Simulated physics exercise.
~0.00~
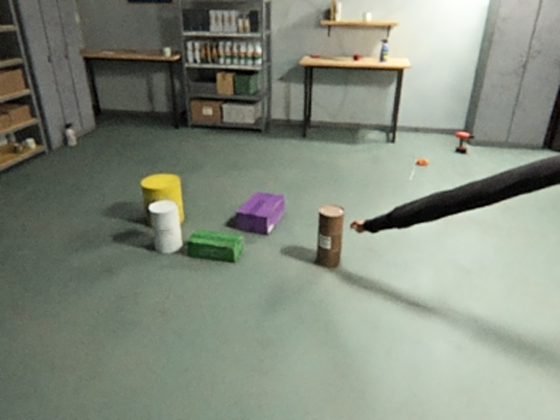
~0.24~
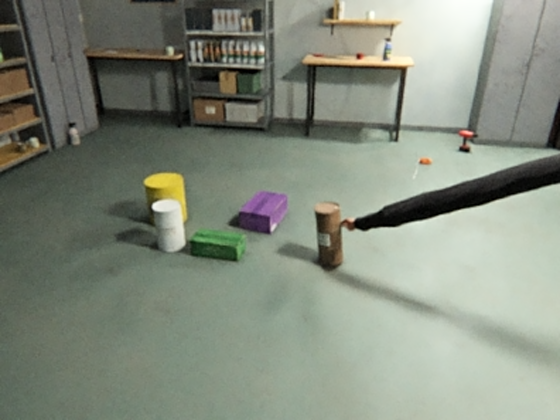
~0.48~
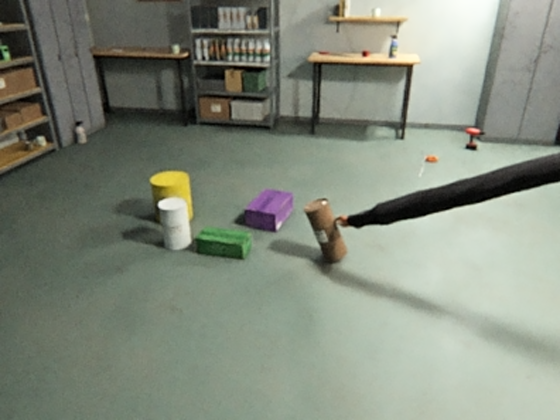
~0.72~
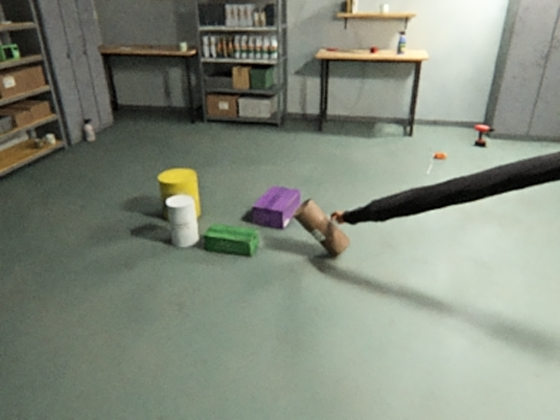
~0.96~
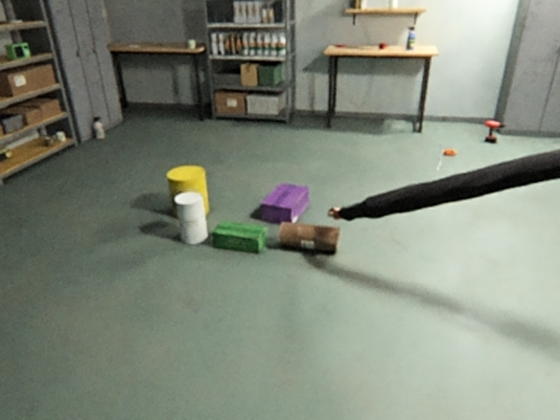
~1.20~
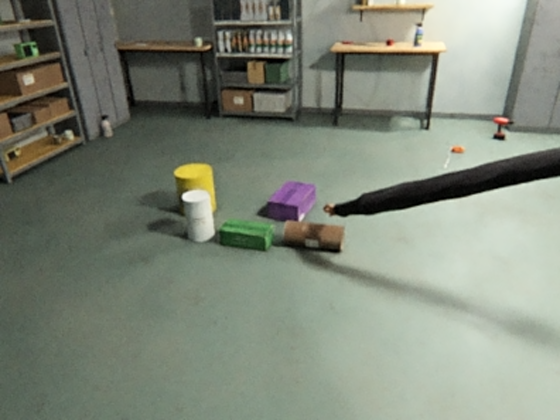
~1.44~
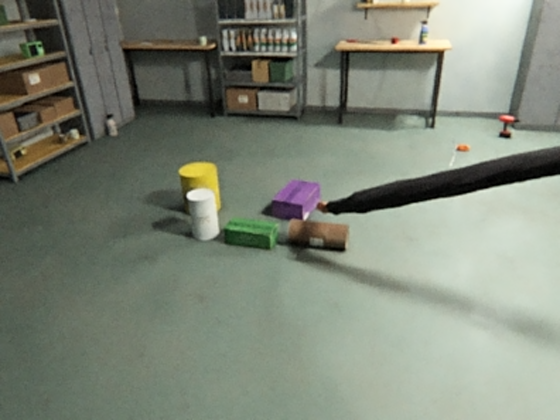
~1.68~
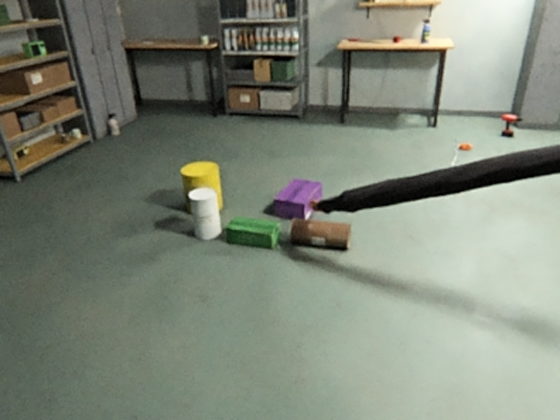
A dark-sleeved arm pushes a brown canister over onto its side beside a green box.
